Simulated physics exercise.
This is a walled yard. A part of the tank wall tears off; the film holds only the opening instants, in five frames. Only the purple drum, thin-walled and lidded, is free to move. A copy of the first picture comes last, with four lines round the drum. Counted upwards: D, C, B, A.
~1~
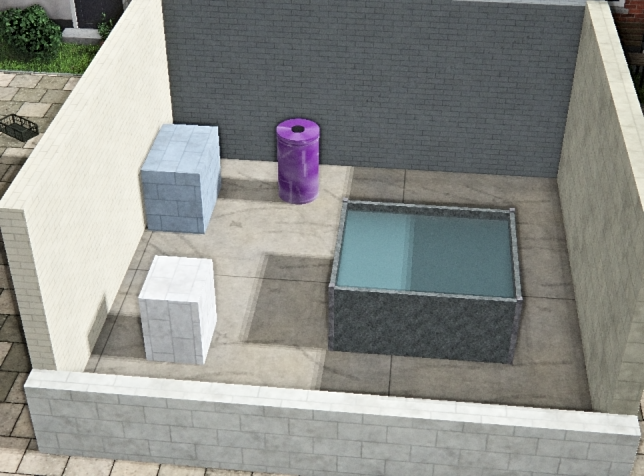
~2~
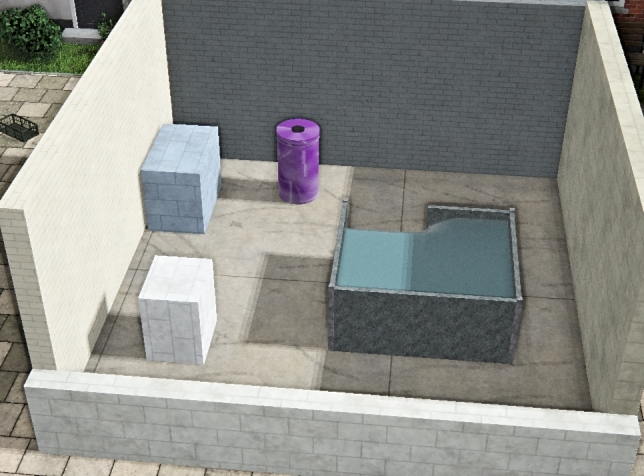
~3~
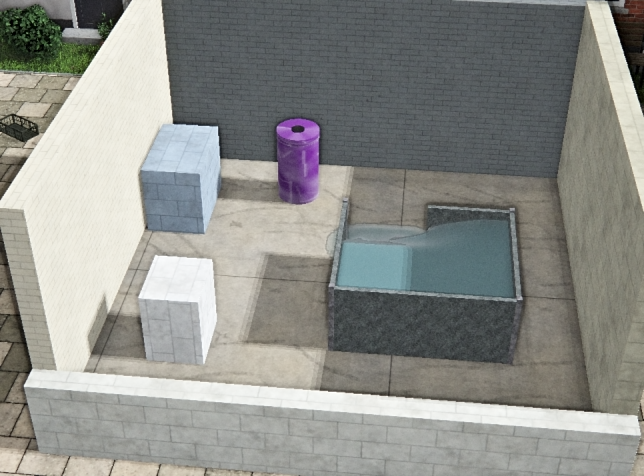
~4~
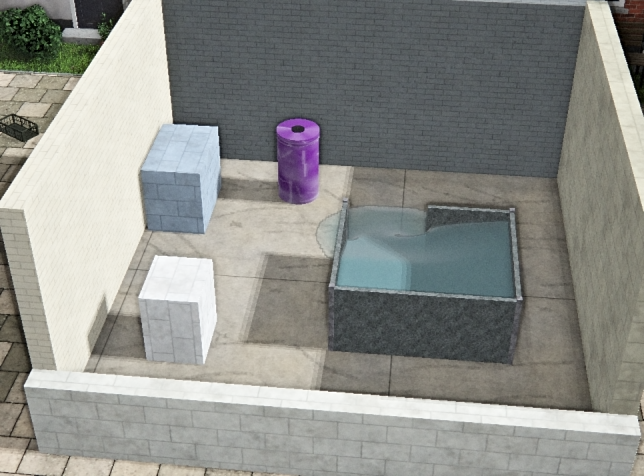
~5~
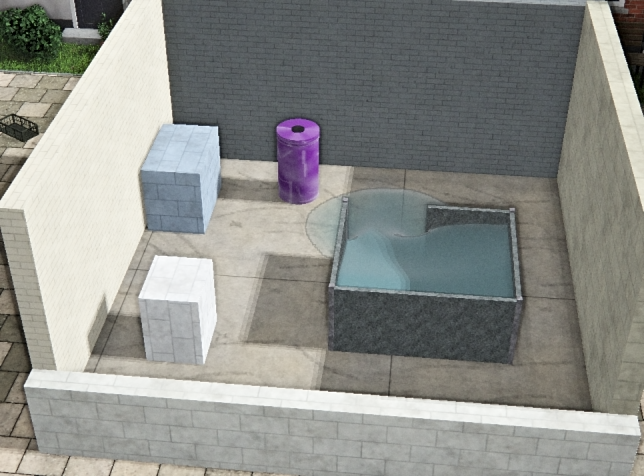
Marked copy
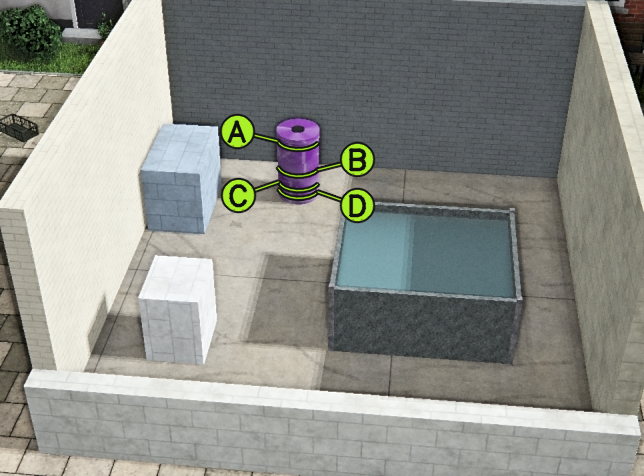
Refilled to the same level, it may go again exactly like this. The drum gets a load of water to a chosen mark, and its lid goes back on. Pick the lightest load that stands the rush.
It is B.
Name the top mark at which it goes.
C it is.
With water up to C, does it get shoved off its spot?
Yes, it does.
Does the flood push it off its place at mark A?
No.
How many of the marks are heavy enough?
Two.
On the marked copy, A at (295, 149); B at (296, 176); C at (296, 190); D at (296, 198); from the bottom up D, C, B, A.
For mark A, it does not move.
For mark B, it does not move.
For mark C, it is pushed about twice its own width away.
For mark D, it is pushed about 3 times its own width away.
